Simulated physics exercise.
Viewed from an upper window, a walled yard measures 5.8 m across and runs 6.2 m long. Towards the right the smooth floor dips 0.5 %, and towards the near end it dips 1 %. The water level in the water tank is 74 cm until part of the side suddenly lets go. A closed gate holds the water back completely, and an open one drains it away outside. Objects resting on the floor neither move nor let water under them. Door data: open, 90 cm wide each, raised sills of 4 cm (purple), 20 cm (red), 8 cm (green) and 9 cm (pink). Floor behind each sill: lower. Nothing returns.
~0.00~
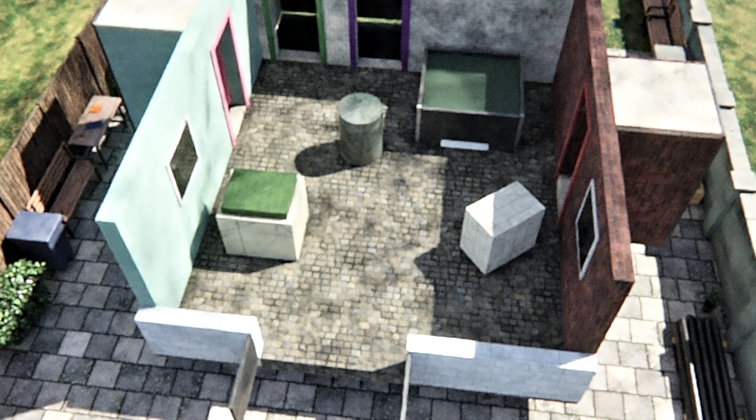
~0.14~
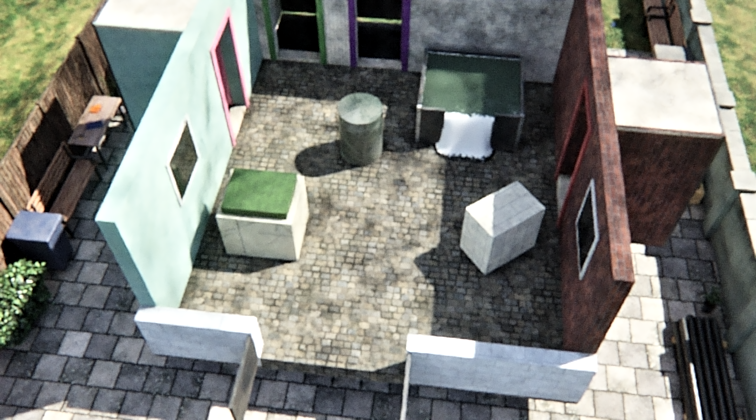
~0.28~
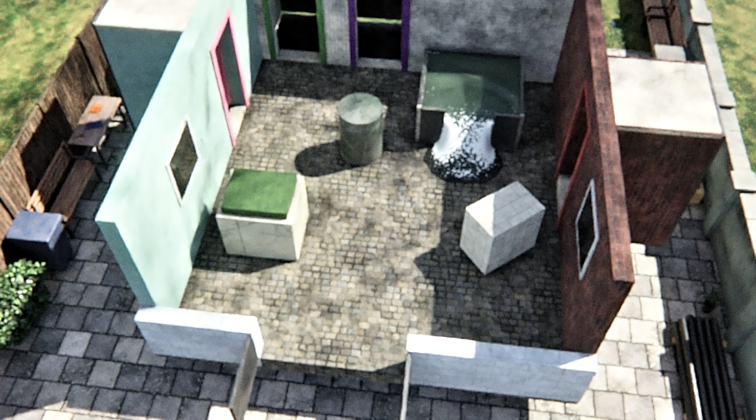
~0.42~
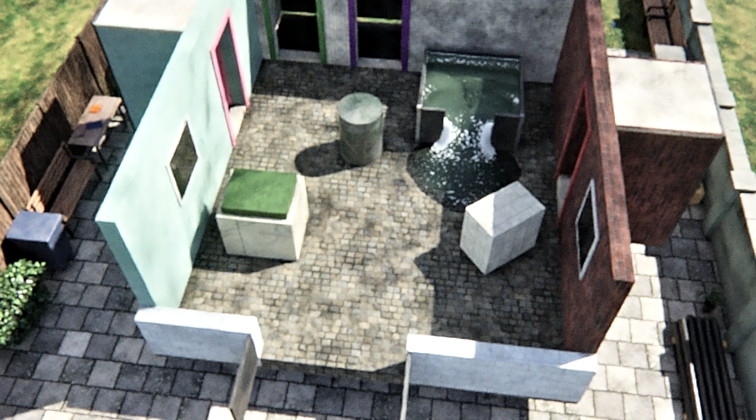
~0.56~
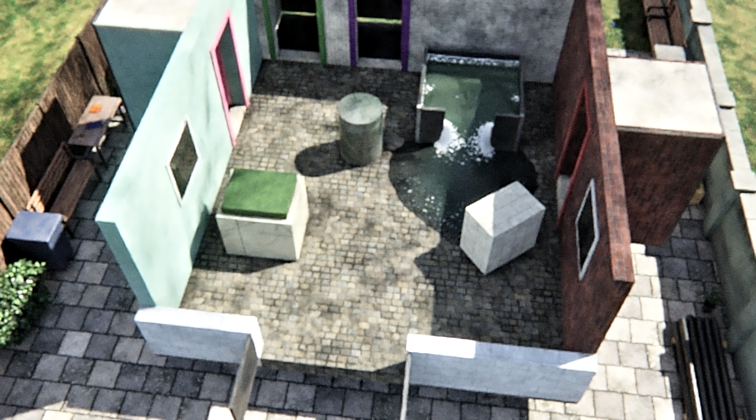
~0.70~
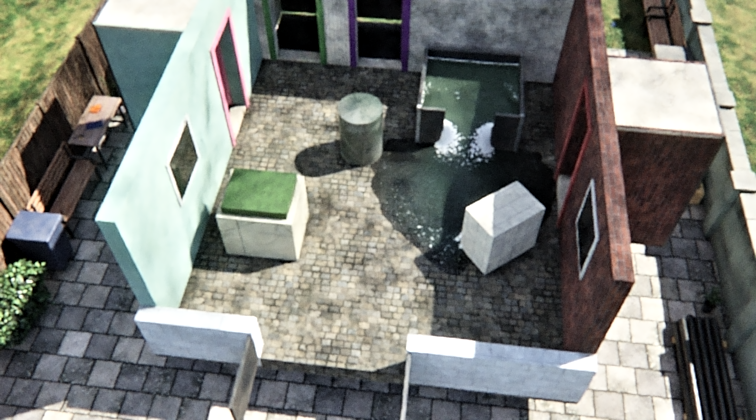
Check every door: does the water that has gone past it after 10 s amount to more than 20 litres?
Purple door: It does not. Red door: It does not. Green door: It does not. Pink door: It does not.
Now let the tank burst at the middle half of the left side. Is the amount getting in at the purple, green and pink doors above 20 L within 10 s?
For purple, too much; for green, too much; for pink, too much.
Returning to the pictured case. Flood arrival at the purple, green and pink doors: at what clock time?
Purple not within the 10 s, green not within the 10 s, pink 6.5 s.
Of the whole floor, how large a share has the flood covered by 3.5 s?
About 55 per cent.
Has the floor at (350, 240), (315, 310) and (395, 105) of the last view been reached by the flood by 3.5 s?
Soaked, soaked, untouched.
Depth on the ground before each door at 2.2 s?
Depths in cm: Purple 0, red 13, green 0, pink 0.
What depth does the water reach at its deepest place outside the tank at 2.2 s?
Roughly 28 cm.
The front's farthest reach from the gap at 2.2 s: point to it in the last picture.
Point: Roughly (255, 342) in the last view.
After 1.4 s water covers 35 % of the floor and is deepest (36 cm) near (494, 227); purple door not reached, red door 11 cm at the sill, 0 L in, green door not reached, pink door not reached.
After 2.2 s water covers 50 % of the floor and is deepest (28 cm) near (494, 227); purple door not reached, red door 13 cm at the sill, 0 L in, green door not reached, pink door not reached.
After 3.5 s water covers 55 % of the floor and is deepest (20 cm) near (483, 226); purple door not reached, red door 11 cm at the sill, 0 L in, green door not reached, pink door not reached.
After 6.0 s water covers 65 % of the floor and is deepest (12 cm) near (483, 226); purple door not reached, red door 7 cm at the sill, 0 L in, green door not reached, pink door not reached.
After 10.0 s water covers 75 % of the floor and is deepest (8 cm) near (554, 376); purple door not reached, red door 4 cm at the sill, 0 L in, green door not reached, pink door 1 cm at the sill, 0 L in.
